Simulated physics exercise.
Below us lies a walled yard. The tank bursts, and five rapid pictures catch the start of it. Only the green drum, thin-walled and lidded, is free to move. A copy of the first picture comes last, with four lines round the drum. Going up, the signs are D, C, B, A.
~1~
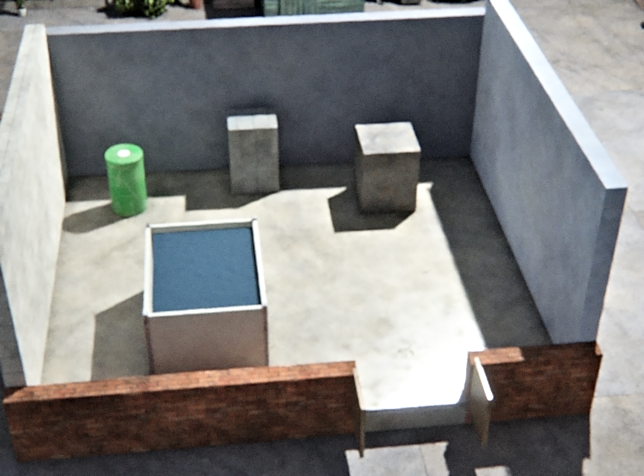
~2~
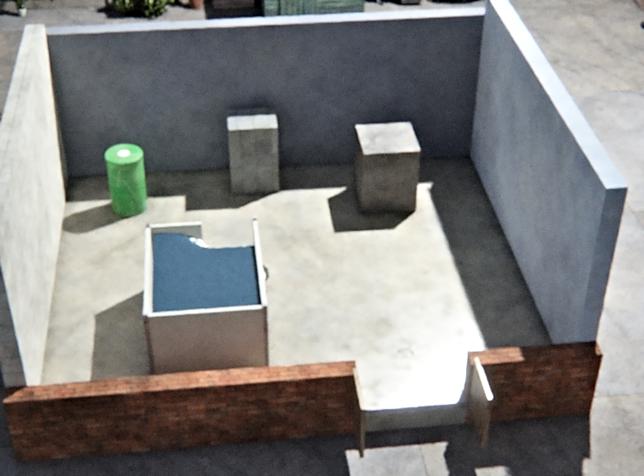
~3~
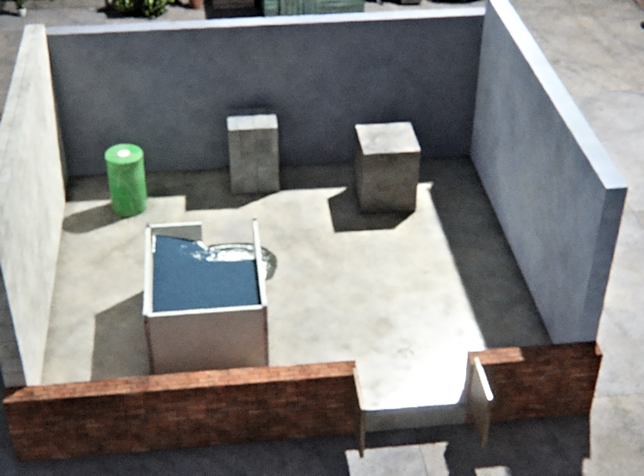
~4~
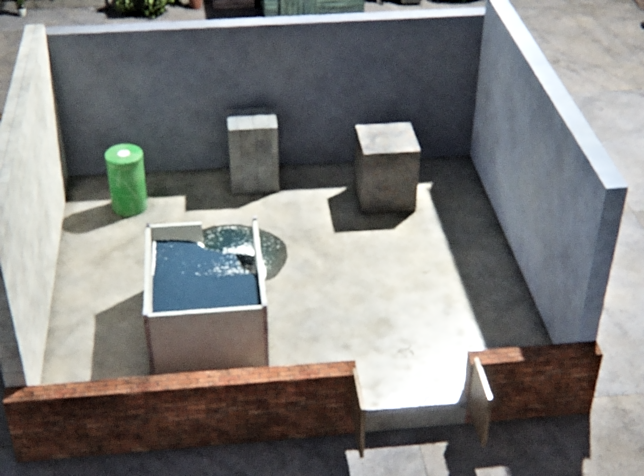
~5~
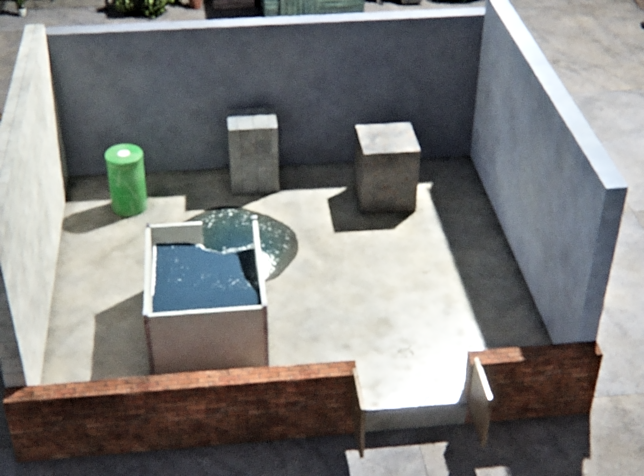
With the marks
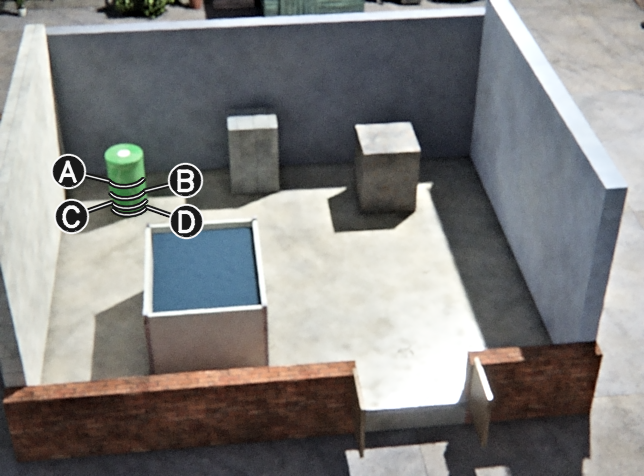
Water drains from the back of an open tank and spreads across the yard floor.
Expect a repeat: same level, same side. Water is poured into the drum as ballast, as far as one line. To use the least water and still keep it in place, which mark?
Line C.
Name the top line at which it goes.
D.
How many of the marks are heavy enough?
Three.
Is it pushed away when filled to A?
No.
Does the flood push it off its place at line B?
No, not at all.
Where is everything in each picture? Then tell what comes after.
Lid of the green drum at (123, 154); tank full, its middle at (204, 270); open gate at (411, 359), in the first picture.
Water covers 1 % of the ground, mostly out of sight from here, in the second picture.
Water covers 3 % of the ground, mostly out of sight from here, in the third picture.
Water covers 5 % of the ground, mostly out of sight from here, in the fourth picture.
Lid of the green drum at (123, 154); 8 % of the ground under water, its edge towards the drum at (207, 213), in the fifth picture.
In white, A at (125, 186); B at (127, 198); C at (128, 208); D at (129, 214); from the bottom up D, C, B, A.
With A, it does not move.
With B, it does not move.
With C, it does not move.
With D, it is pushed about 7 times its own width away.
